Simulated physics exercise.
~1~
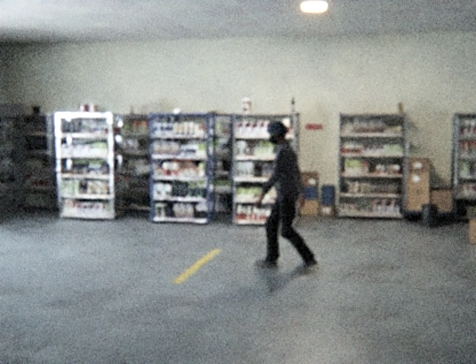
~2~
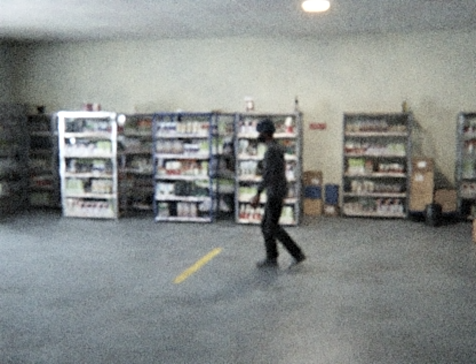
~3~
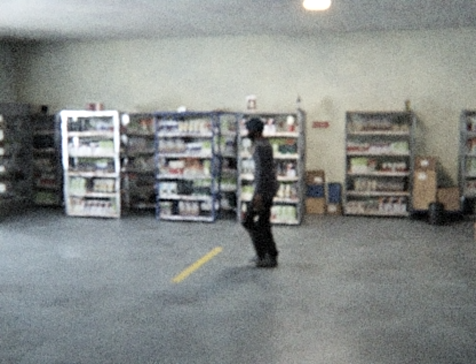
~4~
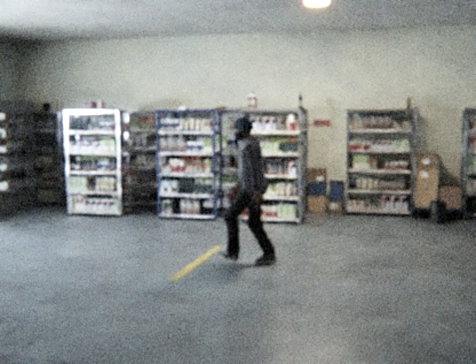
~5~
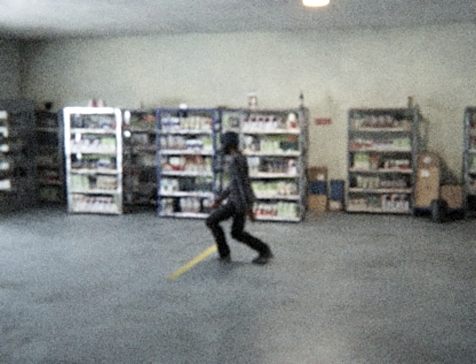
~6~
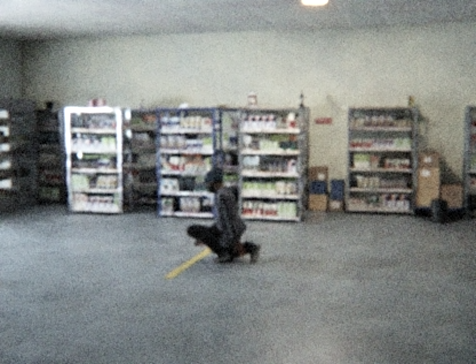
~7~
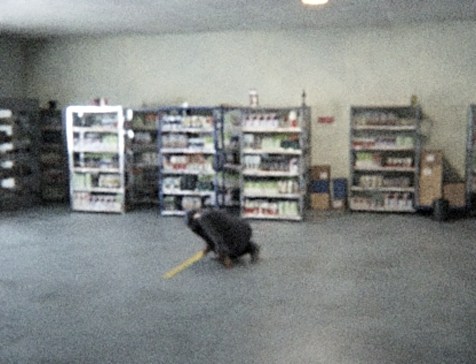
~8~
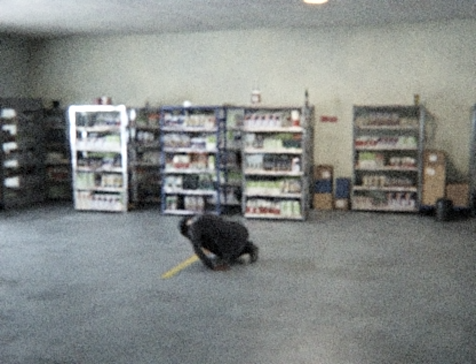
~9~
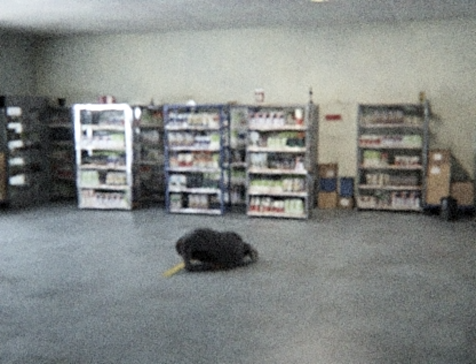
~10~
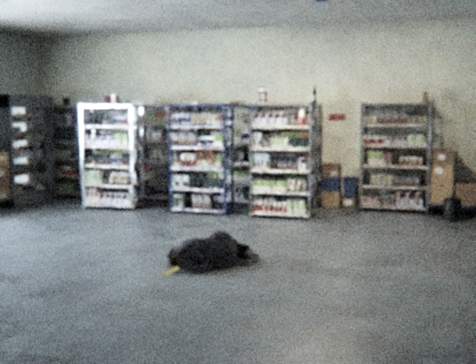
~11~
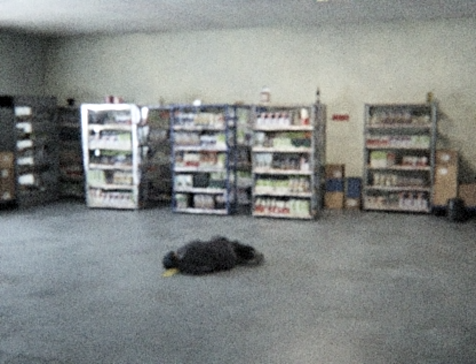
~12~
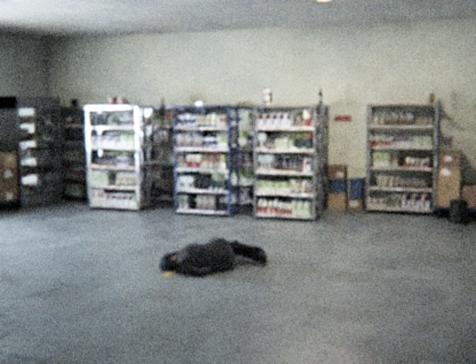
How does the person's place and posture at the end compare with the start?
At the start the person was upright and walking, to the right of the yellow tape. By the end they were lying flat on the floor, farther left and lower in view, right by the tape.
